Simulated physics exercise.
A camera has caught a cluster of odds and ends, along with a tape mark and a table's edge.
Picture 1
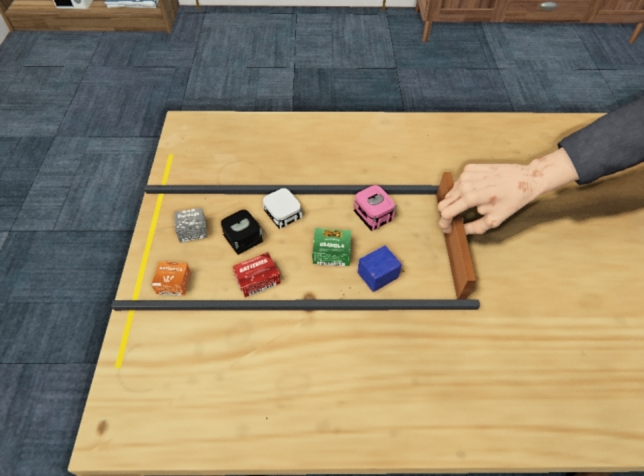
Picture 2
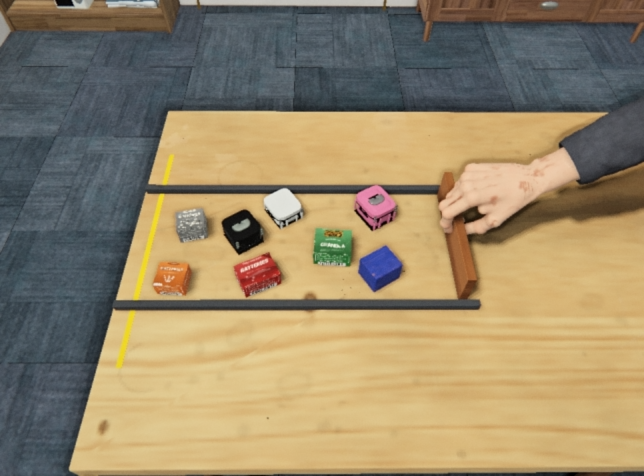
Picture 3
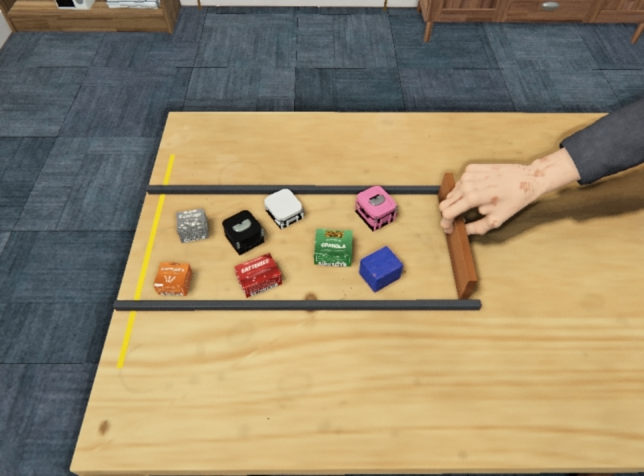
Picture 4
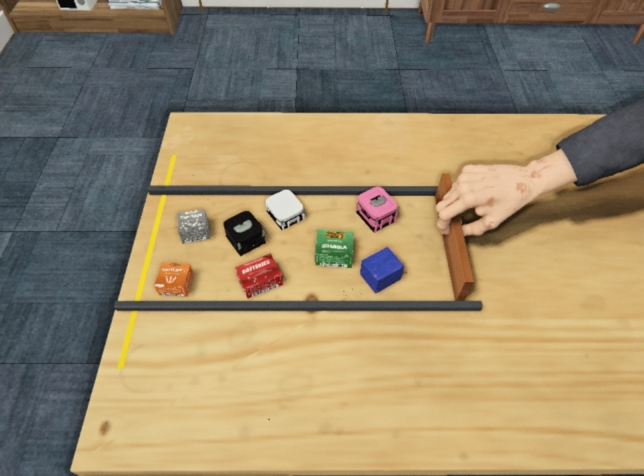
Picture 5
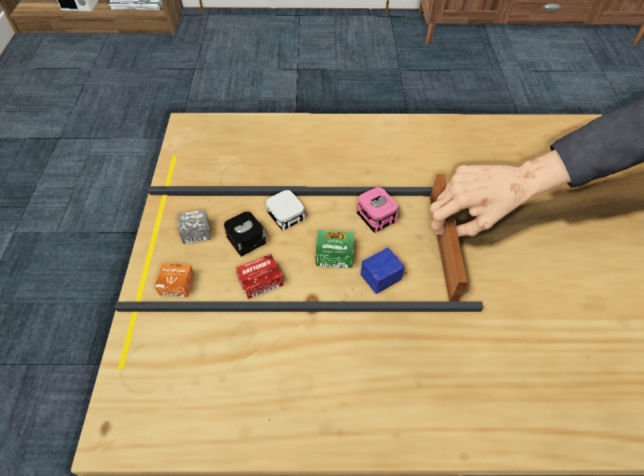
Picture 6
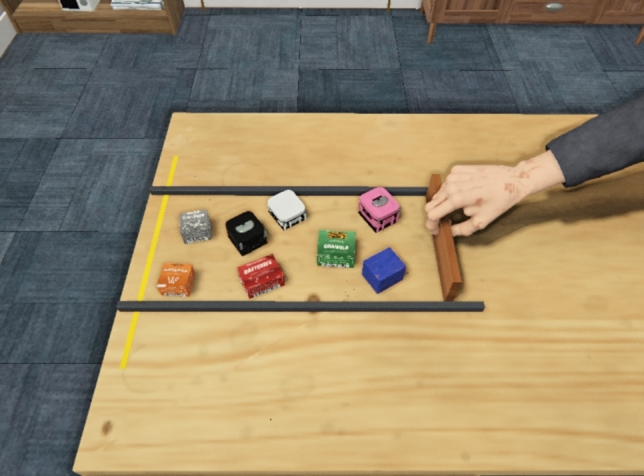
A hand slides a wooden board slightly left toward small colourful boxes on a table.
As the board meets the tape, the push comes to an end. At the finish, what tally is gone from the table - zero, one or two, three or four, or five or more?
The tally gone is five or more.
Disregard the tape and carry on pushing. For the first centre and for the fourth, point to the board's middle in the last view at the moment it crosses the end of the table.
(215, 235), later (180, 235).
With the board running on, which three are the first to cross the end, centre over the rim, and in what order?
They go in this order: The orange box, the grey box and the black case.
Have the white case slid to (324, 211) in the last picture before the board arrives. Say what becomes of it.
In that spot, it plunges.
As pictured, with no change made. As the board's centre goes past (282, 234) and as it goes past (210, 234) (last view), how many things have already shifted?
The first number is 7, the next one 8.
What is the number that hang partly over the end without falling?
In total, 3 of them.
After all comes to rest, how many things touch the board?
Count recorded: 3.
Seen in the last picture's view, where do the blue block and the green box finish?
I'd put one at around (129, 263) and the other at around (133, 239).
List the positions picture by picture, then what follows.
The first frame shows orange box (172, 278); grey box (191, 225); black case (242, 232); board (454, 233); tape (149, 244).
The second frame shows grey box (192, 225); white case (283, 209).
The third frame shows black case (243, 232); red box (258, 275).
The fourth frame shows orange box (175, 280); pink case (377, 209).
The fifth frame shows grey box (194, 227); green box (335, 249).
The sixth frame shows orange box (177, 280); grey box (196, 227); black case (246, 233); board (442, 235); tape (154, 246).
Early on, none off yet; orange box at rest near (177, 280); grey box at rest near (196, 227); black case at rest near (246, 233).
A while later, none off yet; orange box at rest near (177, 280); grey box travelled a little near (182, 225); black case travelled about its own width near (215, 234).
Further along, none off yet; orange box leaning well over near (105, 296); grey box leaning a little near (135, 209); black case travelled well along near (147, 230).
Finally, the number that fall off is five or more; lost, white case, red box, black case, grey box and orange box.
